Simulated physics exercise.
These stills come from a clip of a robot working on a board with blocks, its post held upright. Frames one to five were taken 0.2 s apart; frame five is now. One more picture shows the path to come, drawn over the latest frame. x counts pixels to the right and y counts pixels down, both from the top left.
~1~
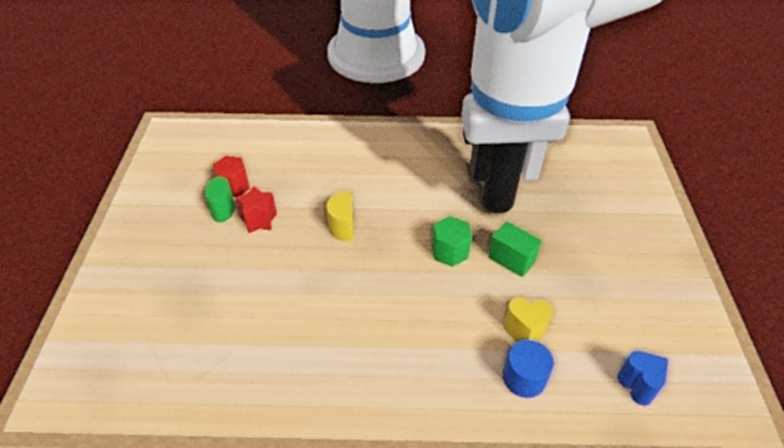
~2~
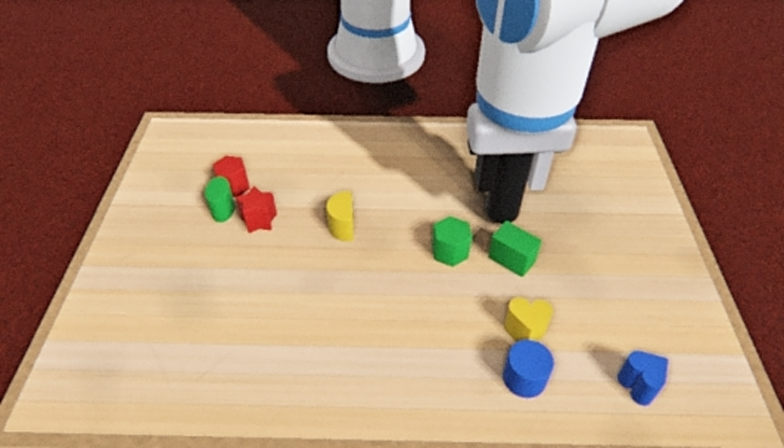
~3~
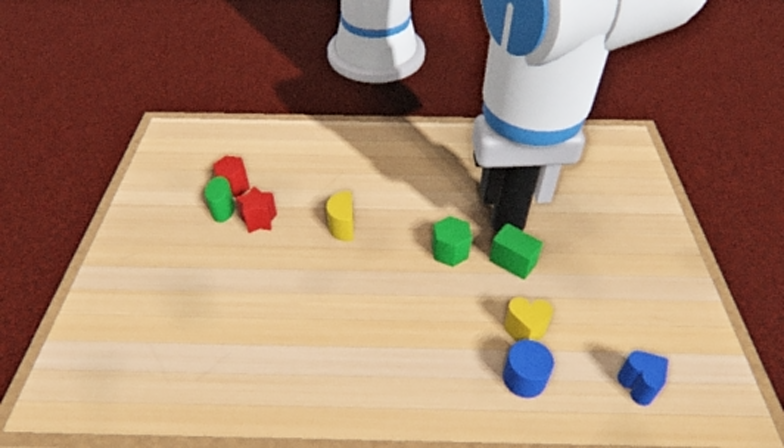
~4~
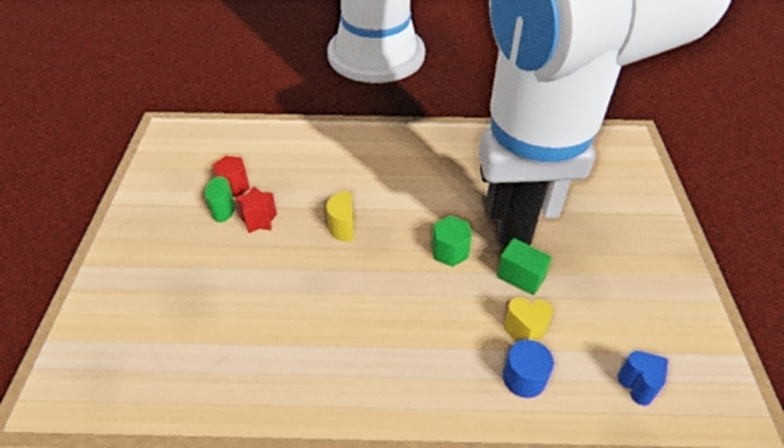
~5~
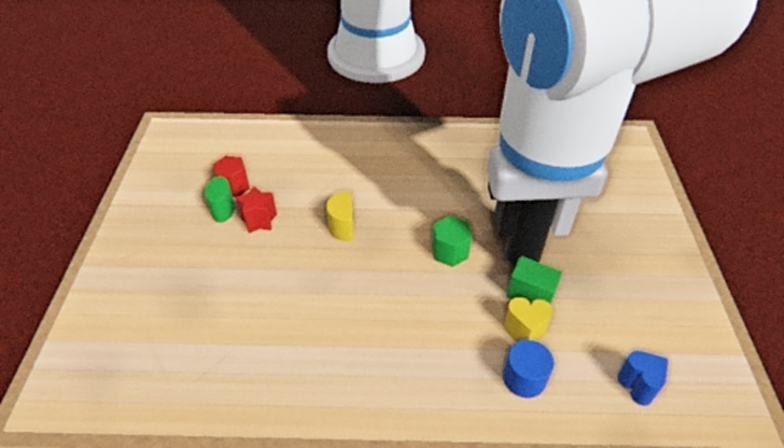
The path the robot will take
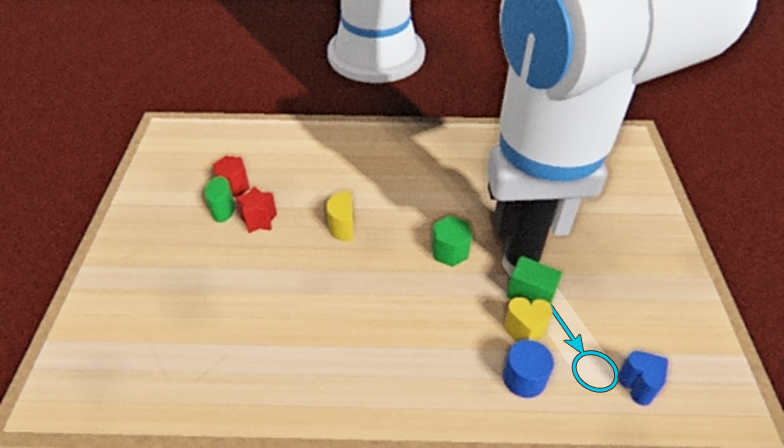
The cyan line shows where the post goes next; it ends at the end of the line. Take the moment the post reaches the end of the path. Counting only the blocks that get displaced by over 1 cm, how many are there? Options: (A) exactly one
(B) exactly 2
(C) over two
C (over two)
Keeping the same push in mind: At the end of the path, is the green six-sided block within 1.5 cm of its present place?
Yes
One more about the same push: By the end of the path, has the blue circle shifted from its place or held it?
It is moved from its place.
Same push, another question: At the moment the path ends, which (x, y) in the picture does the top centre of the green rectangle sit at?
When the path ends, it will be at (559, 348).
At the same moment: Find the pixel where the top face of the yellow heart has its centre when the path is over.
Final place: (521, 339).
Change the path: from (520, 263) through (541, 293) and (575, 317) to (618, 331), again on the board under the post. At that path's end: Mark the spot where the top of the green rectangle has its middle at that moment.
I'd expect the centre of its top face to be at (560, 317).
The drawn path runs straight from (520, 263) to (595, 371).
The first path, step by step. One third of the way, post (546, 290); yellow heart (530, 325), turned 20° clockwise; blue circle (531, 362); green rectangle (551, 306).
Two thirds of the way, post (571, 326); yellow heart (522, 338), turned 60° clockwise; blue circle (524, 375); green rectangle (559, 340), turned 35° clockwise.
At the end, post (599, 365); green six-sided block not moved; yellow heart (521, 339), turned 65° clockwise; blue circle (523, 377); green rectangle (559, 348), turned 50° clockwise; blue heart not moved.
